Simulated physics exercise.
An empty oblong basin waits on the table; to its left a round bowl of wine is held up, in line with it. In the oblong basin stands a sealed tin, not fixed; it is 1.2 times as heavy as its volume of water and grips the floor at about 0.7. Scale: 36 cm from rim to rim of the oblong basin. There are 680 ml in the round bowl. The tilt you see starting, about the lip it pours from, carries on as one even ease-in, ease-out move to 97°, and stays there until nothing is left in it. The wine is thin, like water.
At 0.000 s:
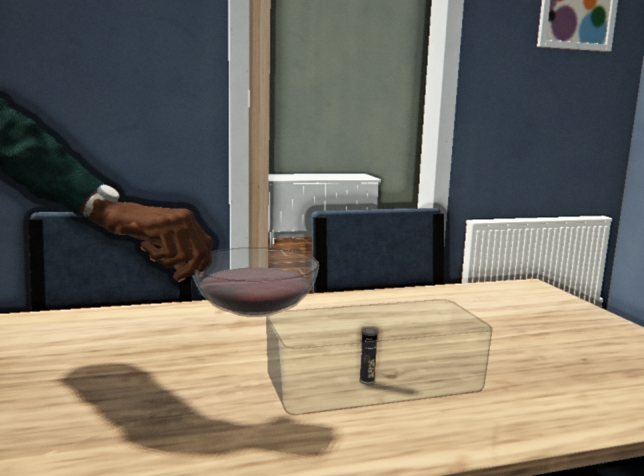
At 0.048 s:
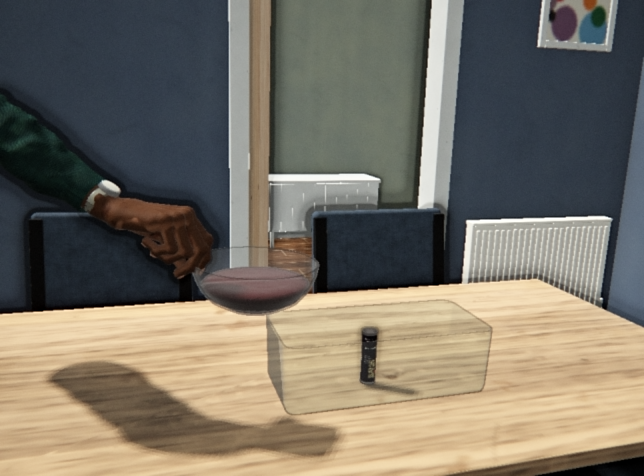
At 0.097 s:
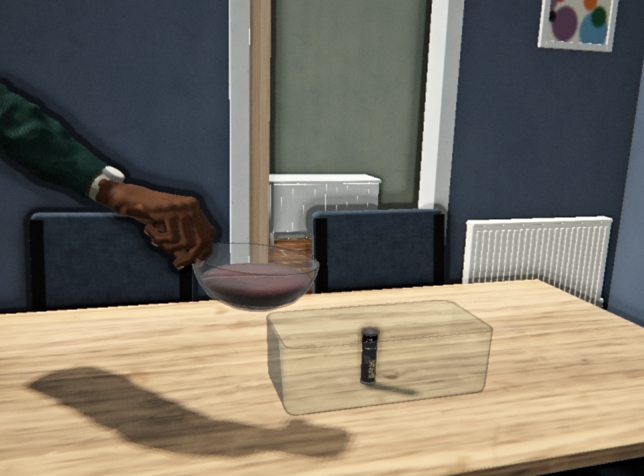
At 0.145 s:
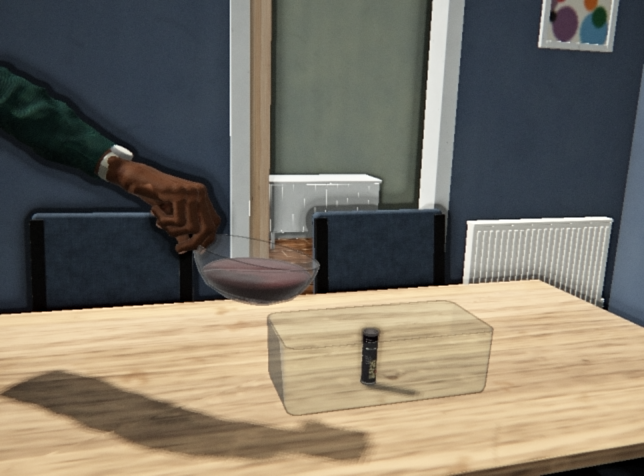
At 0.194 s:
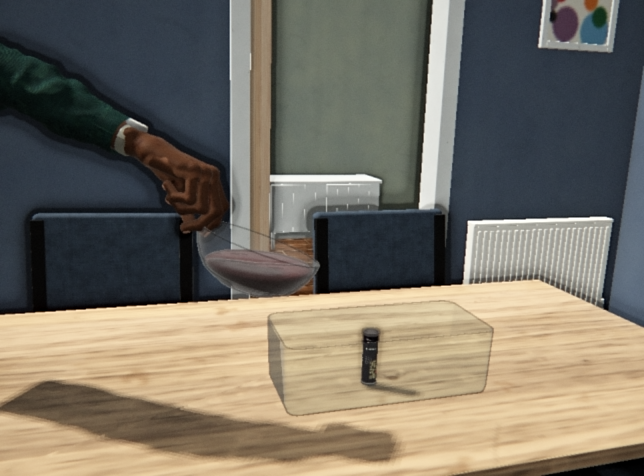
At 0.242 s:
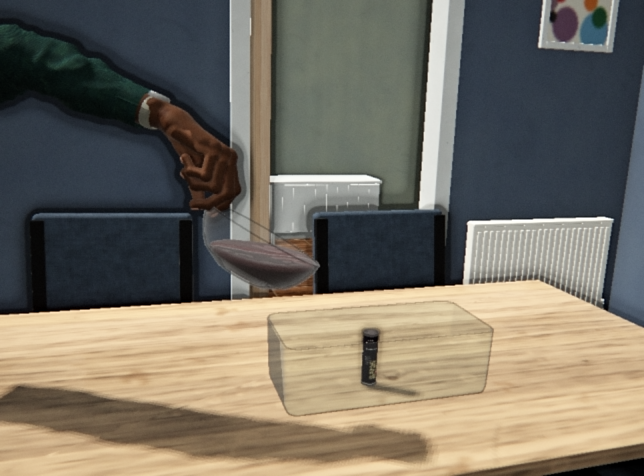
In a room with dark blue walls, a hand in a green sleeve holds a clear round bowl of dark wine level above a wooden table, left of a transparent oblong basin. The hand then rises, tilting the bowl steeply to the right as the wine shifts toward its lower lip.
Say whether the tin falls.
It stays up.
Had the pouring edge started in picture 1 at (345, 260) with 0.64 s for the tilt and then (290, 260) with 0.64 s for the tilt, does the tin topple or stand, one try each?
First it topples; then it falls.
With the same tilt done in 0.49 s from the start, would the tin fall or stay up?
The tin stays up.
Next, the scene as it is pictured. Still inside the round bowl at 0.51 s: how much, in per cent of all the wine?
Some 24 per cent.
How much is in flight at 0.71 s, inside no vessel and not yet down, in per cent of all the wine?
Near 6 in a hundred.
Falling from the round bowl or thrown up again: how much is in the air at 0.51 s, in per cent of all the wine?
About 68 per cent.
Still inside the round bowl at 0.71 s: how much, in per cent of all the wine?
Some 0 per cent.
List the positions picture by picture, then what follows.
Tilt 0°; pouring edge (315, 261); surface from (200, 284) to (307, 278); the oblong basin's rim runs from (275, 331) to (471, 315); the tin's top is at (370, 333), in the first frame.
Tilt 1°; pouring edge (316, 261); surface from (200, 283) to (307, 277), in the second frame.
Tilt 5°; pouring edge (316, 262); surface from (200, 278) to (308, 275), in the third frame.
Tilt 12°; pouring edge (316, 262); surface from (201, 270) to (309, 270), in the fourth frame.
Tilt 20°; pouring edge (316, 262); surface from (204, 259) to (311, 264), in the fifth frame.
Tilt 30°; pouring edge (315, 263); surface from (209, 245) to (312, 258), in the sixth frame.
By 0.51 s the tilt is 88° and 25 per cent is still to pour; the tin stands where it began.
By 0.71 s the tilt is 97° and 0 per cent is still to pour; the tin stands where it began.
By 0.92 s the tilt is 97° and 0 per cent is still to pour; the tin stands where it began.
By 1.14 s the tilt is 97° and 0 per cent is still to pour; the tin stands where it began.
At rest the tin stands where it began.
